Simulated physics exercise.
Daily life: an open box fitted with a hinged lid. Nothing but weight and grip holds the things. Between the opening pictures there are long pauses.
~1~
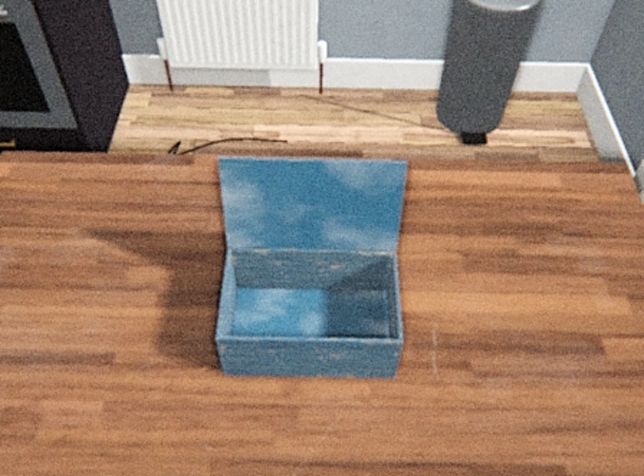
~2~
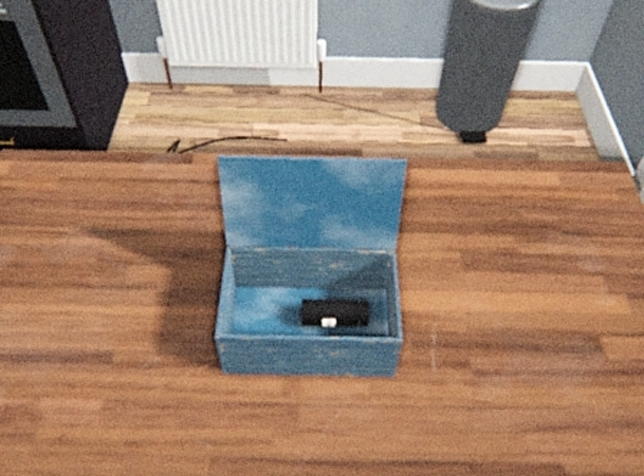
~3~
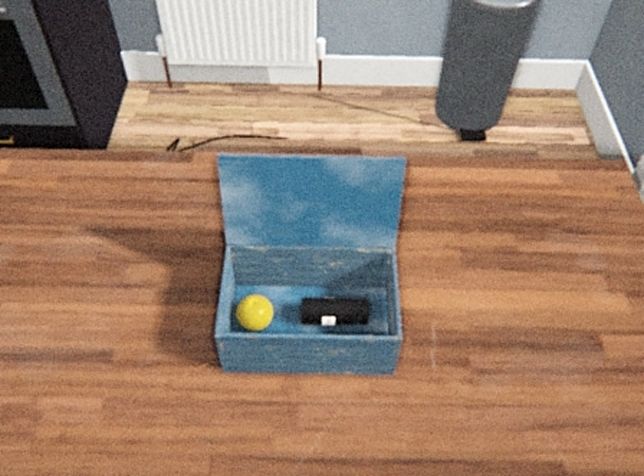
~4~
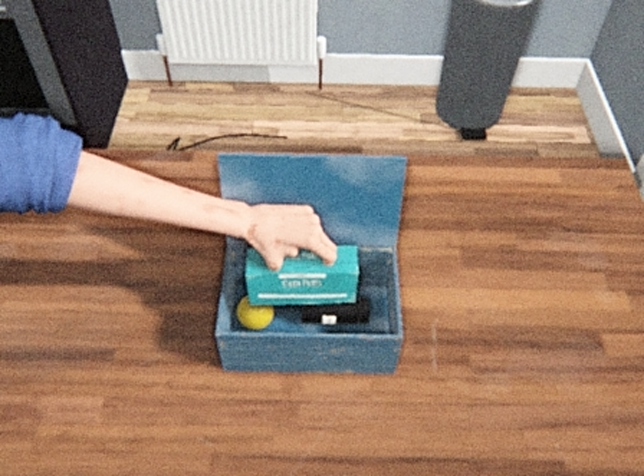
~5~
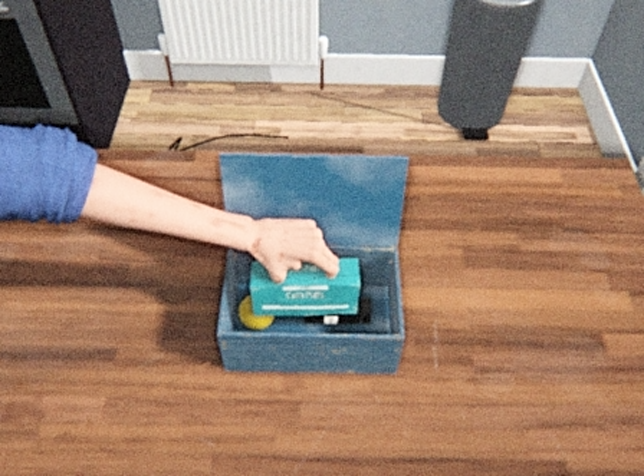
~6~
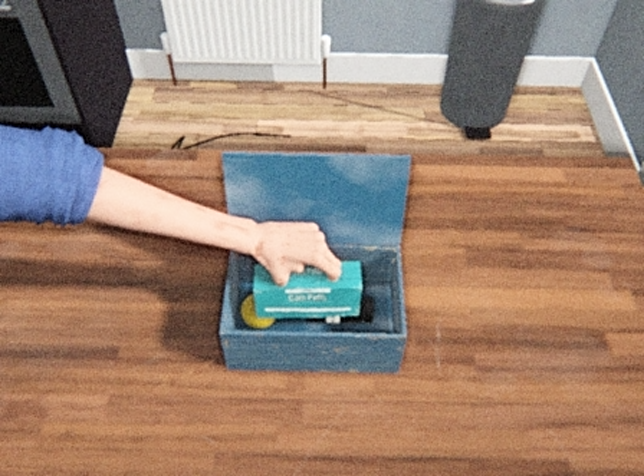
A blue box with its lid open sat empty on a wooden surface, then held a black cylinder, then a yellow ball too, before a hand lowered a turquoise carton in, still gripping it.
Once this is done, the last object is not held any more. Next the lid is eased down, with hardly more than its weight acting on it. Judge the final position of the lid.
The lid finishes down on the rim.
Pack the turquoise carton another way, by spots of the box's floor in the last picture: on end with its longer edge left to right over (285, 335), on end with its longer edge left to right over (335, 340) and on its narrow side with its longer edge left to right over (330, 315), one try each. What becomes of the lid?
So, one: It drops fully; two: It remains raised; three: It drops fully.
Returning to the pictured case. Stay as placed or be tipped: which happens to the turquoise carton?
It ends up leaning.
Then, 0.40 s past the last view, turquoise carton on its side near (308, 330); yellow apple displaced a little; black shaker displaced a little.
Then, 1.20 s past the last view, lid 81° above the rim; turquoise carton on its side near (306, 336); black shaker displaced about its own width; yellow apple displaced a little.
Then, 1.70 s past the last view, lid 50° above the rim; turquoise carton on its side near (306, 336); black shaker displaced about its own width; yellow apple displaced a little.
Then, 2.10 s past the last view, lid 18° above the rim; turquoise carton on its side near (306, 336); black shaker displaced about its own width; yellow apple displaced a little.
Finally, lid shut; down or leaning hard in the box, turquoise carton; moved from the start, black shaker; yellow apple still in place. Final places as the last picture's camera would see them, turquoise carton near (306, 336).
